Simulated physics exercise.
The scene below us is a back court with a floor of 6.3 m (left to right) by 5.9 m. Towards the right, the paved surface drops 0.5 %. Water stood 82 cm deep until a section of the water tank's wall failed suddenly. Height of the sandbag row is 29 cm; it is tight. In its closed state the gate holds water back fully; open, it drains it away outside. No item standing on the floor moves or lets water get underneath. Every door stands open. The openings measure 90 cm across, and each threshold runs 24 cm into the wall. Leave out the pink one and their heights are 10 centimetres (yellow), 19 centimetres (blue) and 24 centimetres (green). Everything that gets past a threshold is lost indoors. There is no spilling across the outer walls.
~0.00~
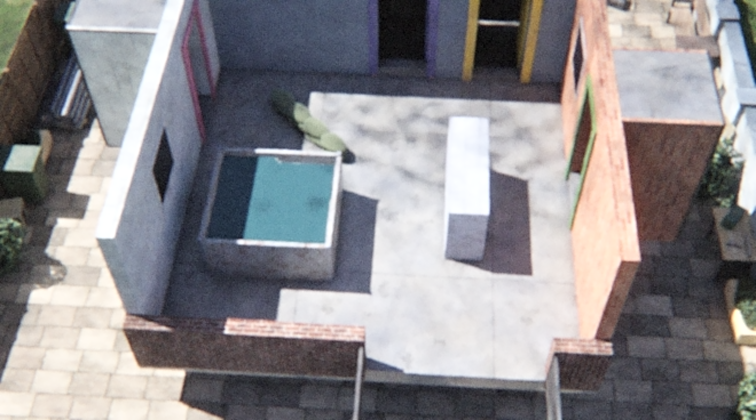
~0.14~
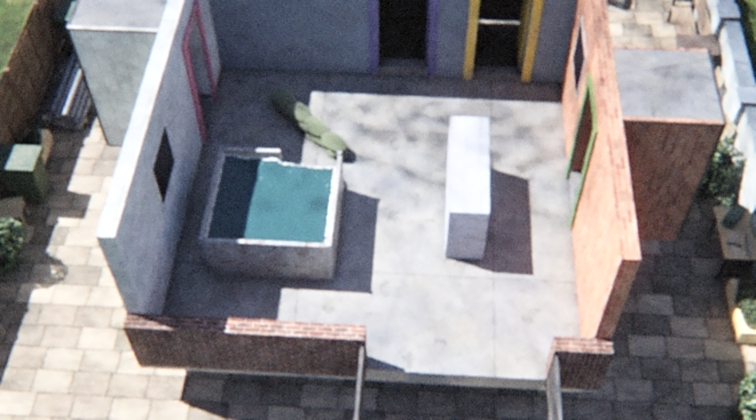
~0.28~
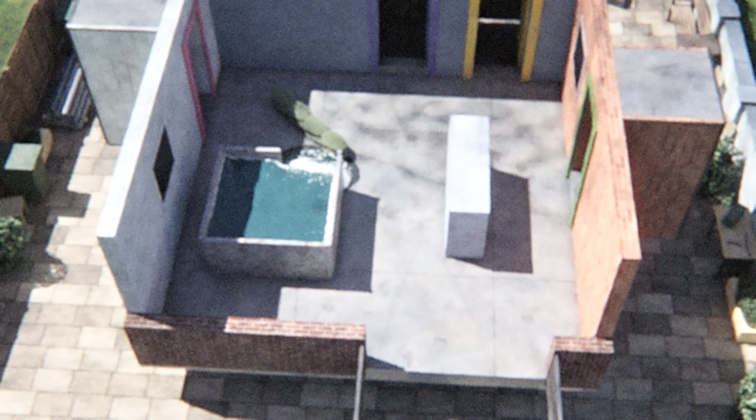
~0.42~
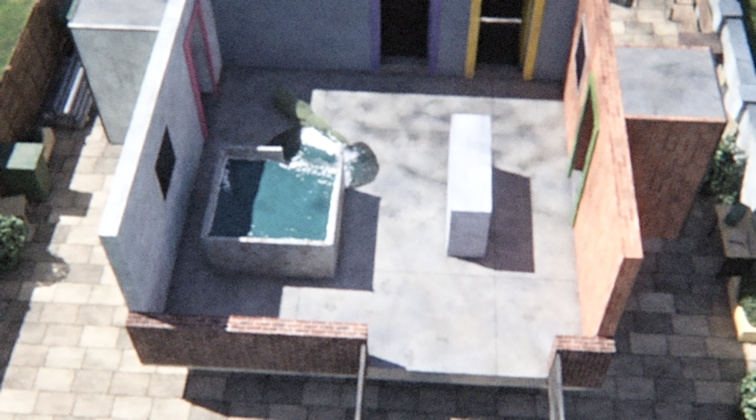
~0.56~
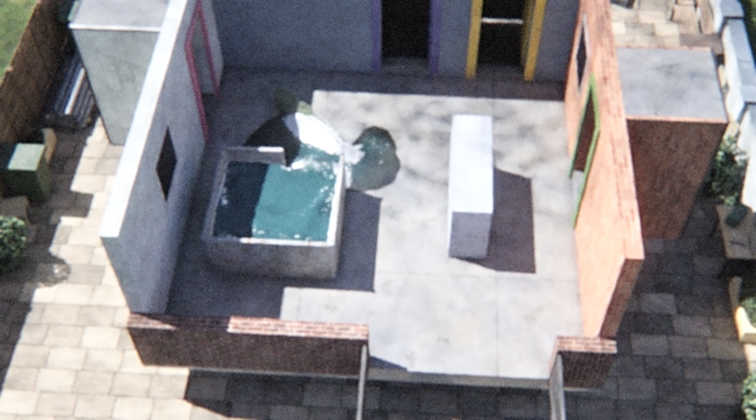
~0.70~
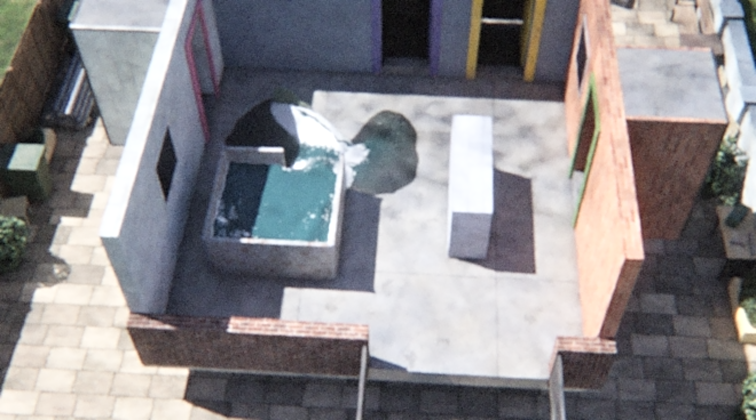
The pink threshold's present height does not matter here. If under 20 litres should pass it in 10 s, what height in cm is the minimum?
The minimum is around 29 cm.
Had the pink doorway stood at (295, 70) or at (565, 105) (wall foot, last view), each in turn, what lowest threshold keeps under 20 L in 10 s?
About 14.5 cm, then about 19 cm.
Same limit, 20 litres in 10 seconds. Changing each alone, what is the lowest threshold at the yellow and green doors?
About 12.0 cm at yellow and 8.0 cm at green.
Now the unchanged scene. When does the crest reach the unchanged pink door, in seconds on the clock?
Around 2.0 seconds.
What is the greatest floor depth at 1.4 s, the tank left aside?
51 cm.
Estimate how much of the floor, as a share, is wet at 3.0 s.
Roughly 50 percent of the floor.
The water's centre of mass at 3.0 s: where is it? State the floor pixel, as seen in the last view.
About (322, 163).
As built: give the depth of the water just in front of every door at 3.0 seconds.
In cm - yellow: 9, pink: 26, blue: 10, green: 2.
After 1.4 s water covers 30 % of the floor, deepest (51 cm) near (329, 157); 18 cm at the pink door, 9 litres in over its 13 cm threshold.
After 3.0 s water covers 50 % of the floor, deepest (34 cm) near (329, 157); 26 cm at the pink door, 160 litres in over its 13 cm threshold.
After 10.0 s water covers 90 % of the floor, deepest (13 cm) near (574, 354); 7 cm at the pink door, 242 litres in over its 13 cm threshold.
At the pink door as built, the water arrived by 1.0 s and peaked near 29 cm at 2.0 s.
With a threshold of 23 cm, 60 litres would have come in within the 10 s; with 31.5 cm, 10 litres. So under 20 litres takes about 29 cm.
